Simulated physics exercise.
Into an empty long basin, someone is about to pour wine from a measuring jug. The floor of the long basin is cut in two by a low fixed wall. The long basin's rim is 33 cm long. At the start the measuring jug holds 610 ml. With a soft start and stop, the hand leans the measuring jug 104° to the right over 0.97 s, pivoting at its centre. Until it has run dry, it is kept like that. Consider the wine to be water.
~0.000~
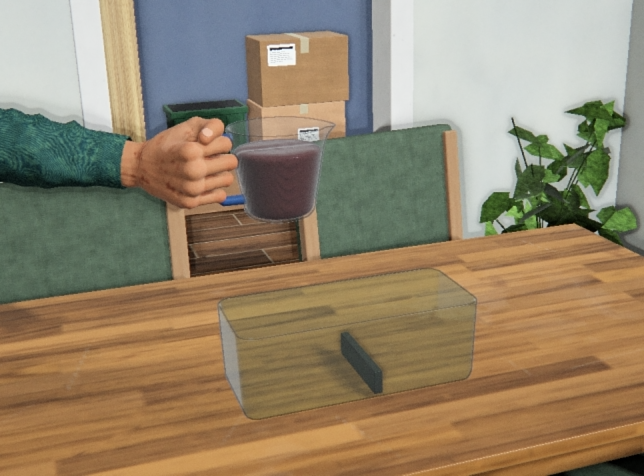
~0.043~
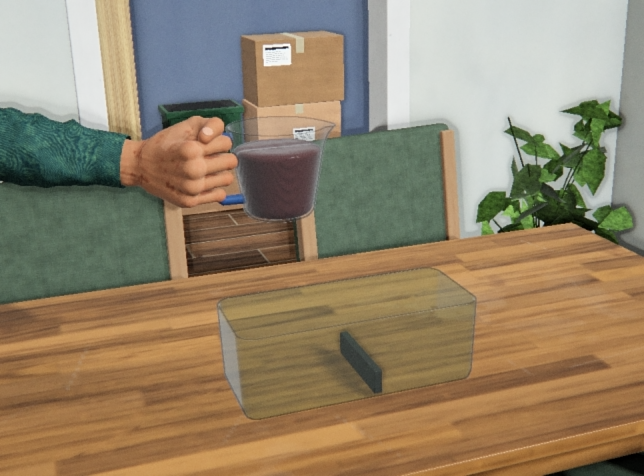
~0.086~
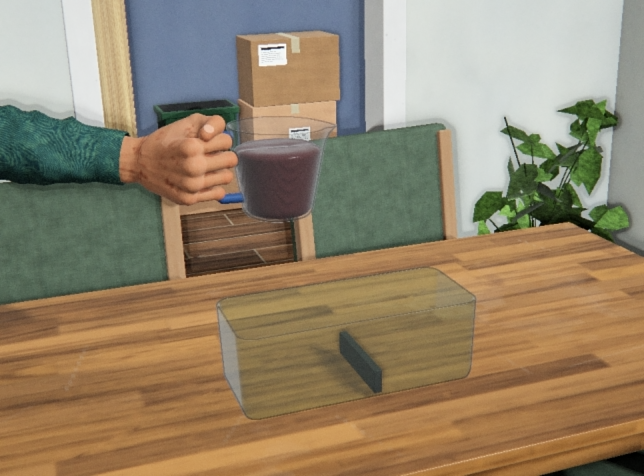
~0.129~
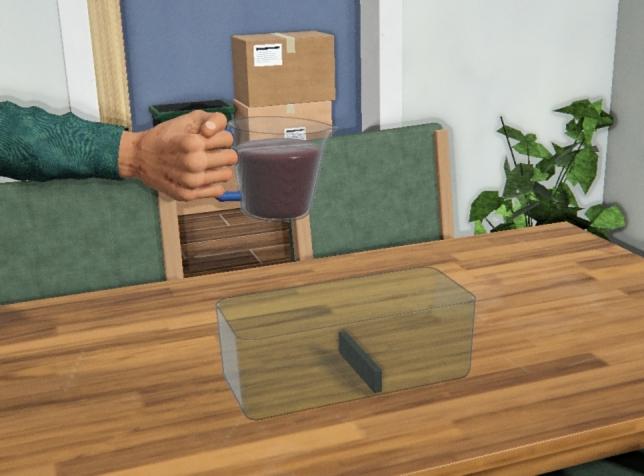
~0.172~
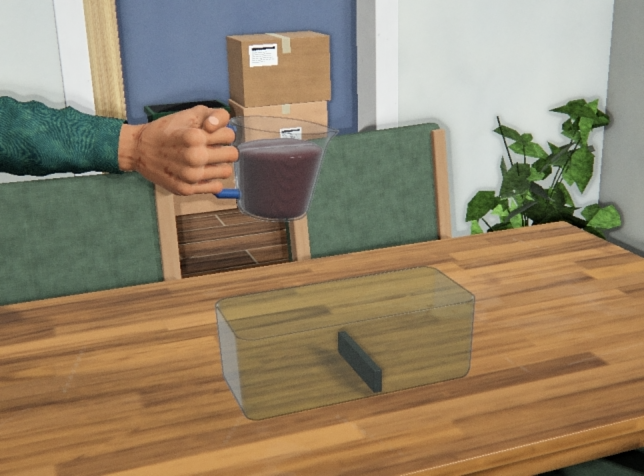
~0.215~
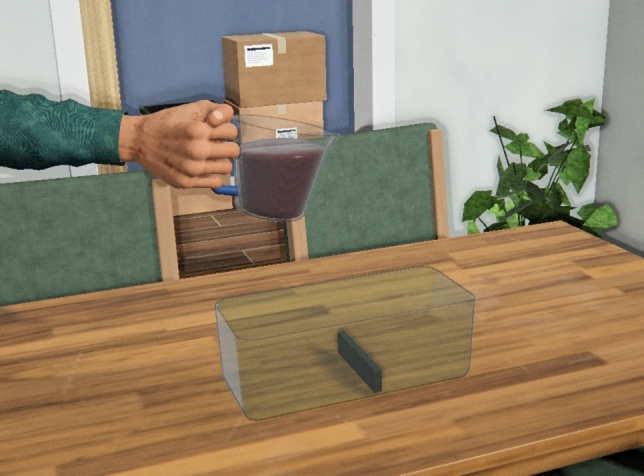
The clip opens on a hand in a green patterned sleeve holding a clear measuring jug of dark wine above an empty, transparent long basin on a wooden table. The hand gradually leans the jug slightly to the right, while the wine stays inside and the basin remains still.
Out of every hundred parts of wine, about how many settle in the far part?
About 82 out of 100.
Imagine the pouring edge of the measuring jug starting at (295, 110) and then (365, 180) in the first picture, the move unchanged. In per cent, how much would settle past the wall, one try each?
Result: 40 per cent, then 90 per cent.
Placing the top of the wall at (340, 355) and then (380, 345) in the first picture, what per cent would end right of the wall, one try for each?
Roughly 90 per cent, then 65 per cent.
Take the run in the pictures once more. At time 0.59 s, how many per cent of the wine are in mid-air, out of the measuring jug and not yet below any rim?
My guess is roughly 22 %.
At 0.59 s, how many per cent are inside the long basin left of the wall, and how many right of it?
Some 0 per cent left and 2 right.
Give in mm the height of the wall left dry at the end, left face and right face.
On the left it's about 30 mm; on the right, about 6 mm.
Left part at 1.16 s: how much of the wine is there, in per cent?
12 %.
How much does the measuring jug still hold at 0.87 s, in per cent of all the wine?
Remaining share: Approx. 16 %.
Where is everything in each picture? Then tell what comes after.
In the first picture, it leans 0°; its right rim is at (335, 122); the wine meets the walls at (233, 152) and (317, 144); the long basin's rim runs from (227, 321) to (457, 285); the wall's top is at (361, 352).
In the second picture, it leans 1°; its right rim is at (335, 122); the wine meets the walls at (233, 151) and (317, 143).
In the third picture, it leans 2°; its right rim is at (335, 124); the wine meets the walls at (235, 150) and (317, 143).
In the fourth picture, it leans 4°; its right rim is at (336, 126); the wine meets the walls at (234, 150) and (318, 143).
In the fifth picture, it leans 8°; its right rim is at (338, 129); the wine meets the walls at (235, 150) and (319, 143).
In the sixth picture, it leans 12°; its right rim is at (340, 134); the wine meets the walls at (237, 151) and (322, 144).
By 0.59 s the tilt is 70° and 76 per cent is still to pour, 0 is left of the wall and 2 right of it.
By 0.87 s the tilt is 101° and 16 per cent is still to pour, 3 is left of the wall and 55 right of it.
By 1.16 s the tilt is 104° and 0 per cent is still to pour, 11 is left of the wall and 84 right of it.
By 1.47 s the tilt is 104° and 0 per cent is still to pour, 15 is left of the wall and 82 right of it.
At rest 15 per cent lies left of the wall, 82 right of it and 3 outside.
